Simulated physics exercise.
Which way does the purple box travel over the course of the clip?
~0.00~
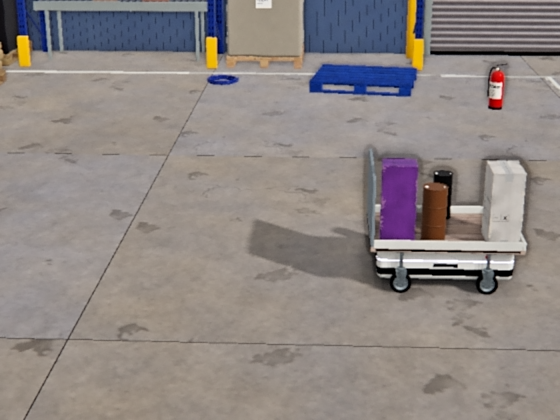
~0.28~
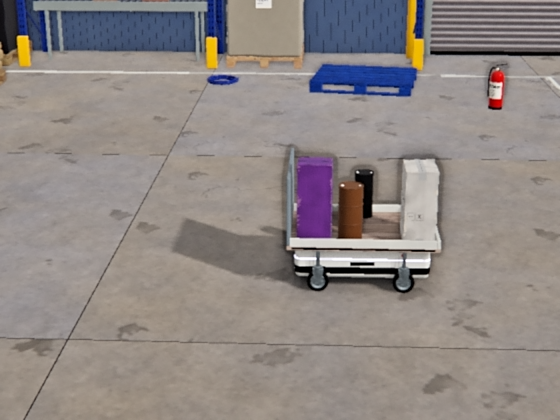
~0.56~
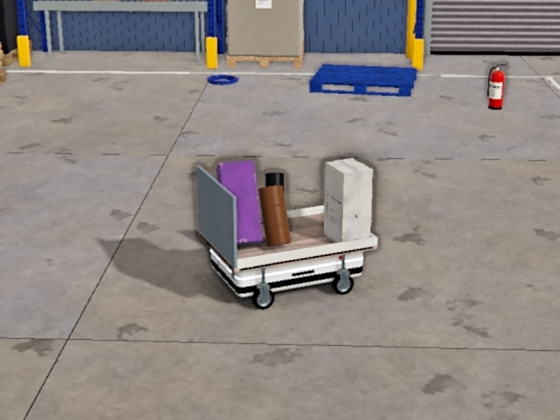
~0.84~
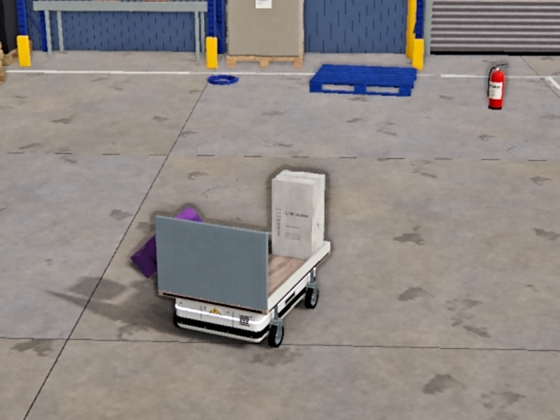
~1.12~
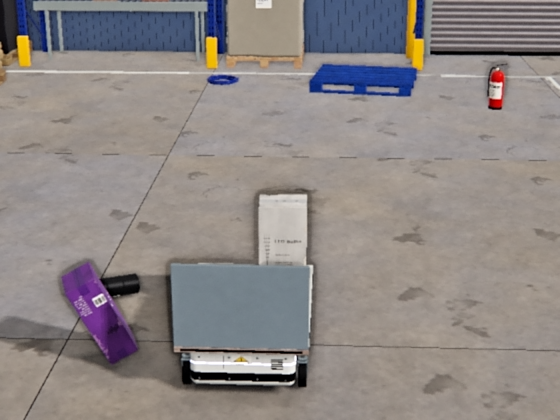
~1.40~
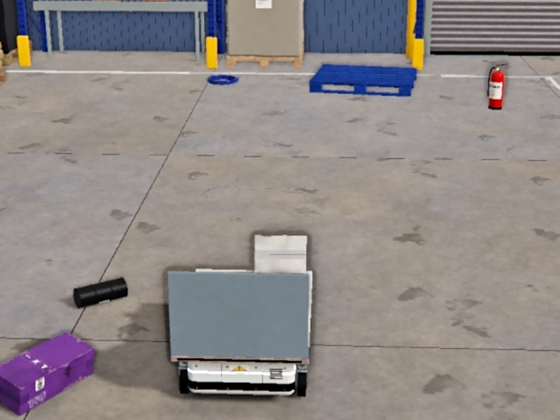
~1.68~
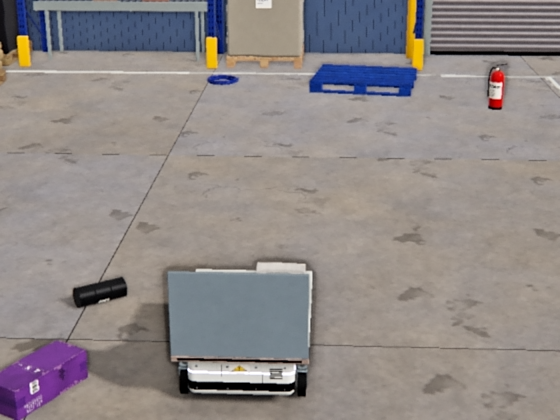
The purple box moves to the left, first riding on the cart and then tumbling off it onto the floor at the lower left.
